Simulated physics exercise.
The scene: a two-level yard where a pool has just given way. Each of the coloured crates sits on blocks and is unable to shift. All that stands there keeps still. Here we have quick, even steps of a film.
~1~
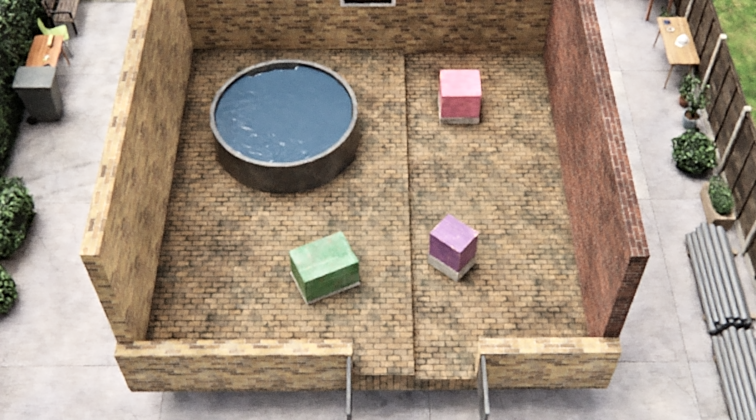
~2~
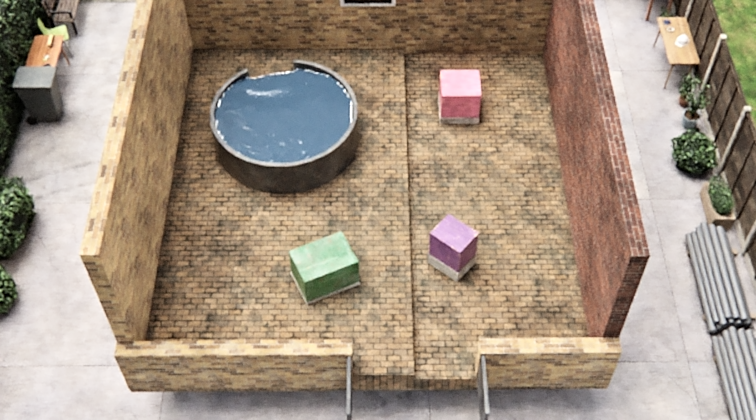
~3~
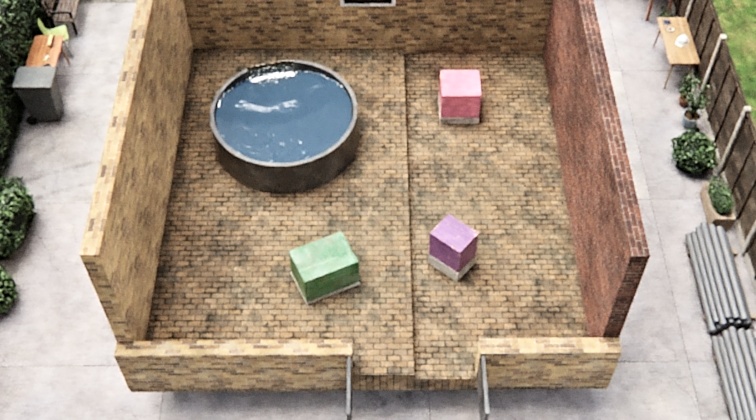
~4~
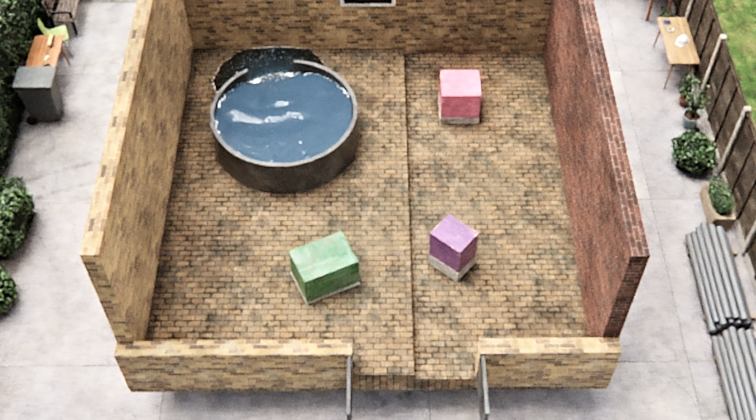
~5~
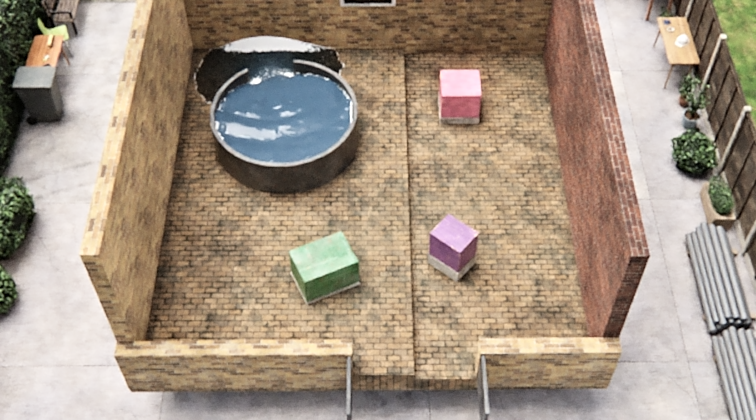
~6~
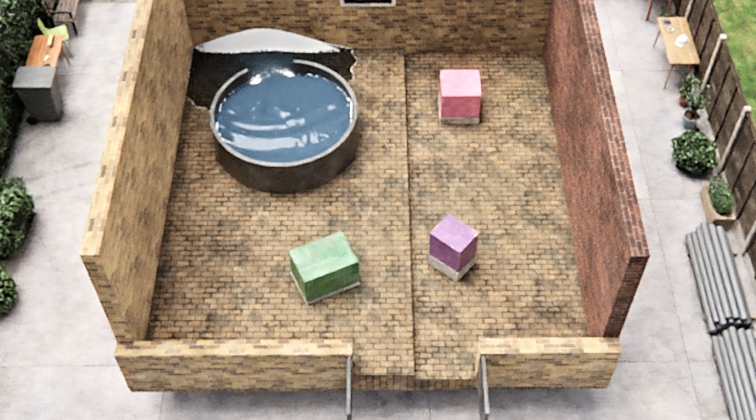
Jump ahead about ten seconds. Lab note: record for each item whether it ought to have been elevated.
My prediction: The purple crate will not be touched. The green crate will be touched. The pink crate will not be touched.
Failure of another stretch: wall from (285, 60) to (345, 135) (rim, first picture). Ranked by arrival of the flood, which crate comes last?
Answer: The crate marked green.
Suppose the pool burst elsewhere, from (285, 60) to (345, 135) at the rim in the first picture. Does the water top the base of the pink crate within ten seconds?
As far as I can tell, the pink crate is overrun.
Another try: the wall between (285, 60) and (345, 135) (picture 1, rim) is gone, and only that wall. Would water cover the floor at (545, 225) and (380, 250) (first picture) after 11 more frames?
Result, in order - waterlogged, parched.
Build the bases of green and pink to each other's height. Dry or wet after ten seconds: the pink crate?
Pink: Flooded.
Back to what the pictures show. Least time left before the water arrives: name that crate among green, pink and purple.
That would be the crate marked pink.
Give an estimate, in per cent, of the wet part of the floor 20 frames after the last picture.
Around 45 percent of it.
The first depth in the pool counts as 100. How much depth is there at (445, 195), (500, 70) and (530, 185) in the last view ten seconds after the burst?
Going in order, roughly 8, 14 and 6 %.
A moment on, water covers 10 % of the floor; the purple crate not reached, the green crate not reached, the pink crate not reached.
Next, water covers 25 % of the floor; the purple crate not reached, the green crate not reached, the pink crate water round its plinth.
Then, water covers 45 % of the floor; the purple crate not reached, the green crate not reached, the pink crate water round its plinth.
Later, water covers 75 % of the floor; the purple crate water round its plinth, the green crate water round its plinth, the pink crate water round its plinth.
In the end, water covers 90 % of the floor; the purple crate stayed above the water, the green crate was topped, the pink crate stayed above the water.
